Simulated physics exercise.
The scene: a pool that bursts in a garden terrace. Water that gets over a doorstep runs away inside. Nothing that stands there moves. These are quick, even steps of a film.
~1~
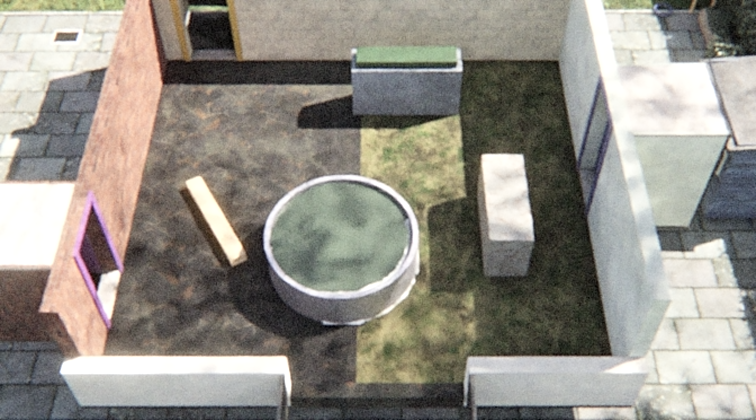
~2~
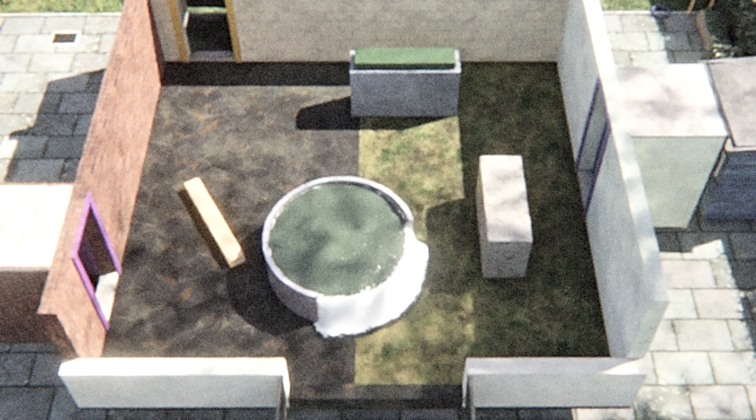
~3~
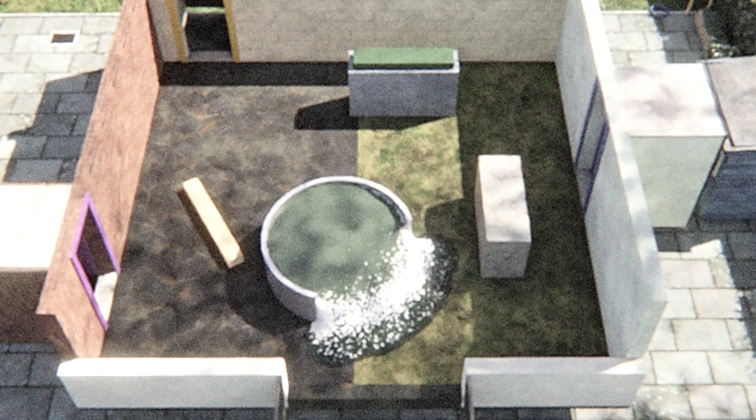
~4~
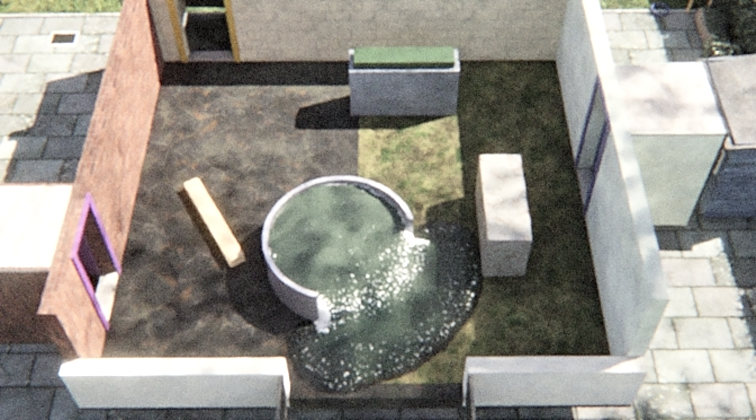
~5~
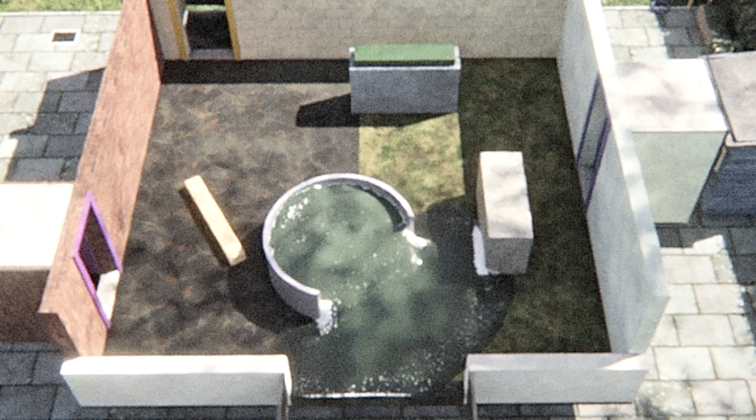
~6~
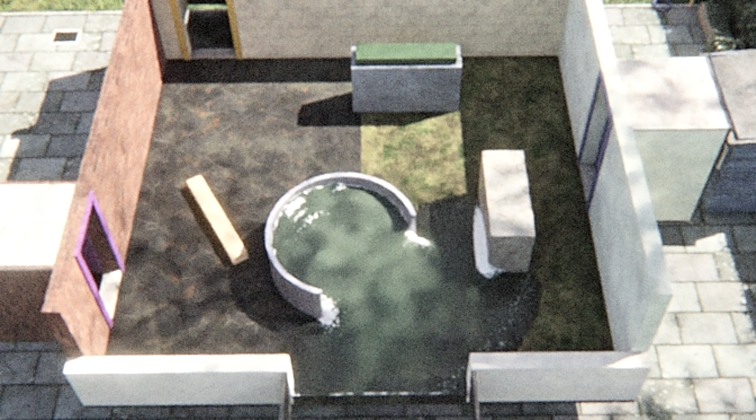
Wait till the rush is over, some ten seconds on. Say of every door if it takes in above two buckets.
In the end: The blue door stays under that; the purple door stays under that; the yellow door stays under that.
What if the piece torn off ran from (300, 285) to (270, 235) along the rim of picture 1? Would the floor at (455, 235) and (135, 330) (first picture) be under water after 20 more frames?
In that order: No water, wet.
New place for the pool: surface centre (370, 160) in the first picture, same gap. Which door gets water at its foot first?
First comes the blue one.
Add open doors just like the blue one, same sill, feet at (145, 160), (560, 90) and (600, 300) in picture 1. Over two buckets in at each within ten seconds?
One after the other: Stays under, lets less in, lets more in.
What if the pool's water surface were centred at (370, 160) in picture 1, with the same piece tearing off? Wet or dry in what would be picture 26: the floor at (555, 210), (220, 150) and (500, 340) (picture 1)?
In that order: Flooded, not flooded, under water.
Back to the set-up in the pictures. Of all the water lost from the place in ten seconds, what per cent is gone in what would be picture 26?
Some 70 per cent.
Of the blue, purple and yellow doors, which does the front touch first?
The blue one.
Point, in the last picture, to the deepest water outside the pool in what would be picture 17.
I would point to (612, 377).
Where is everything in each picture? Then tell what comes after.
Still water in the pool at (341, 237), in the first frame.
The front is at (424, 245), out from the gap at (391, 295), in the second frame.
The front is at (441, 239), out from the gap at (390, 297), in the third frame.
Water pours out at (391, 297) and has run to (460, 229), in the fourth frame.
Water pours out at (392, 296) and has run to (478, 218), in the fifth frame.
Water pours out at (394, 295) and has run to (479, 202), in the sixth frame.
A moment on, water covers 20 % of the floor; the blue door not reached, the purple door not reached, the yellow door not reached.
Next, water covers 25 % of the floor; the blue door not reached, the purple door not reached, the yellow door not reached.
Then, water covers 35 % of the floor; the blue door wet at the sill, nothing in, the purple door not reached, the yellow door not reached.
Later, water covers 45 % of the floor; the blue door under two buckets in, the purple door not reached, the yellow door not reached.
In the end, water covers 60 % of the floor; the blue door under two buckets in, the purple door not reached, the yellow door not reached.
